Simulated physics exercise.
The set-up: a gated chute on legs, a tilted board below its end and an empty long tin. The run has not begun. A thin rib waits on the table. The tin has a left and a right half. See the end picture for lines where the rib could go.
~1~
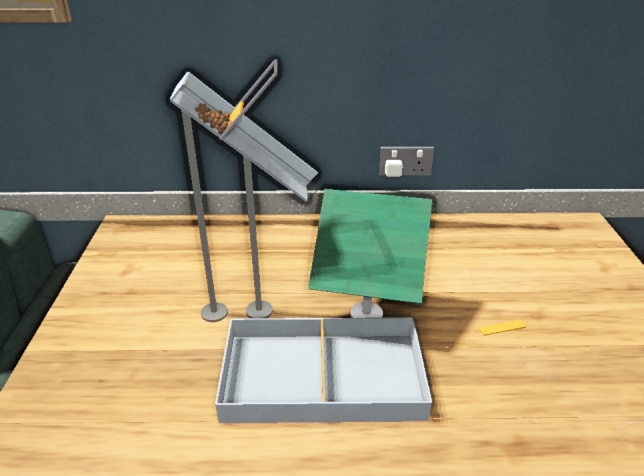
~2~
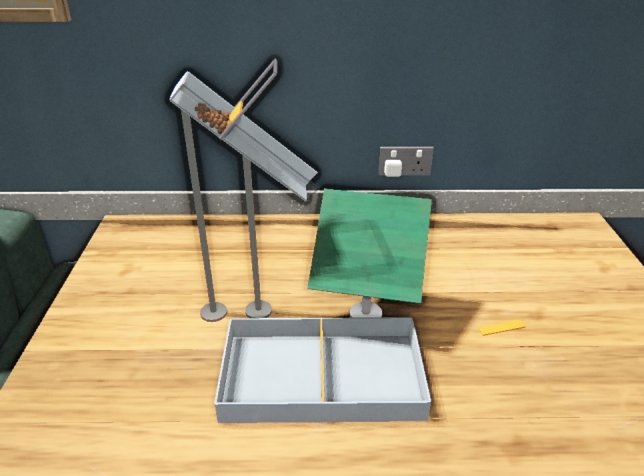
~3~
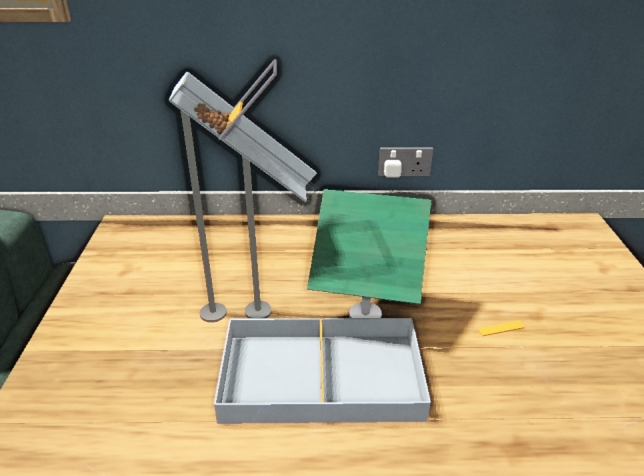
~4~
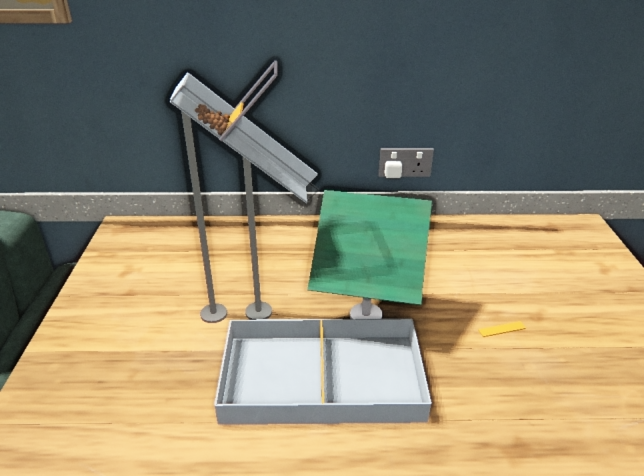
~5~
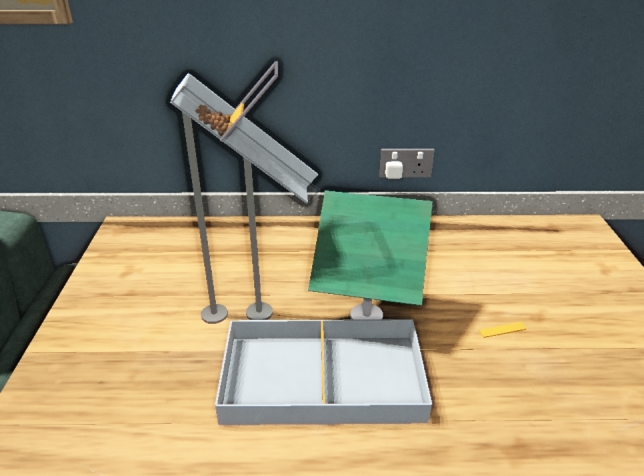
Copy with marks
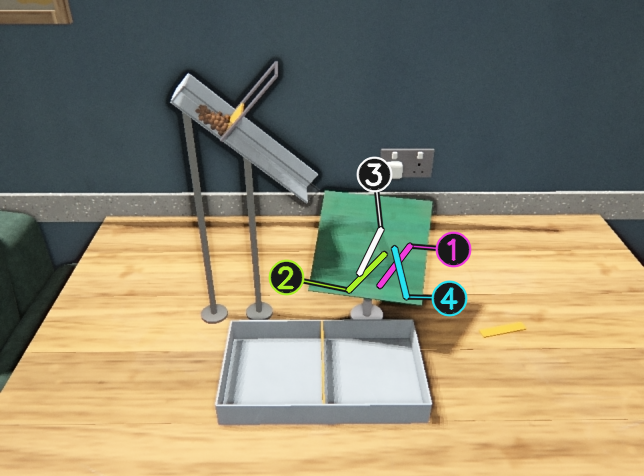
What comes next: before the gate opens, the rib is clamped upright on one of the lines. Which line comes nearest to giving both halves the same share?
Best: 2.
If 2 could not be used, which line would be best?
The answer is 3.
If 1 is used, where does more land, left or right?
The right half.
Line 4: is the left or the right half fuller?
More lands on the right.
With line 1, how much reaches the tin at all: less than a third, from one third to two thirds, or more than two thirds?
It is more than two thirds.
On the marked copy, line 1 from (410, 246) to (379, 285); line 2 from (384, 254) to (349, 290); line 3 from (380, 229) to (359, 273); line 4 from (394, 248) to (406, 296).
If 1 is chosen, of what is caught, a stray few in the left half, nearly all in the right.
If 2 is chosen, of what is caught, about two thirds in the left half, about a third in the right.
If 3 is chosen, of what is caught, about a quarter in the left half, most in the right.
If 4 is chosen, of what is caught, a stray few in the left half, nearly all in the right.
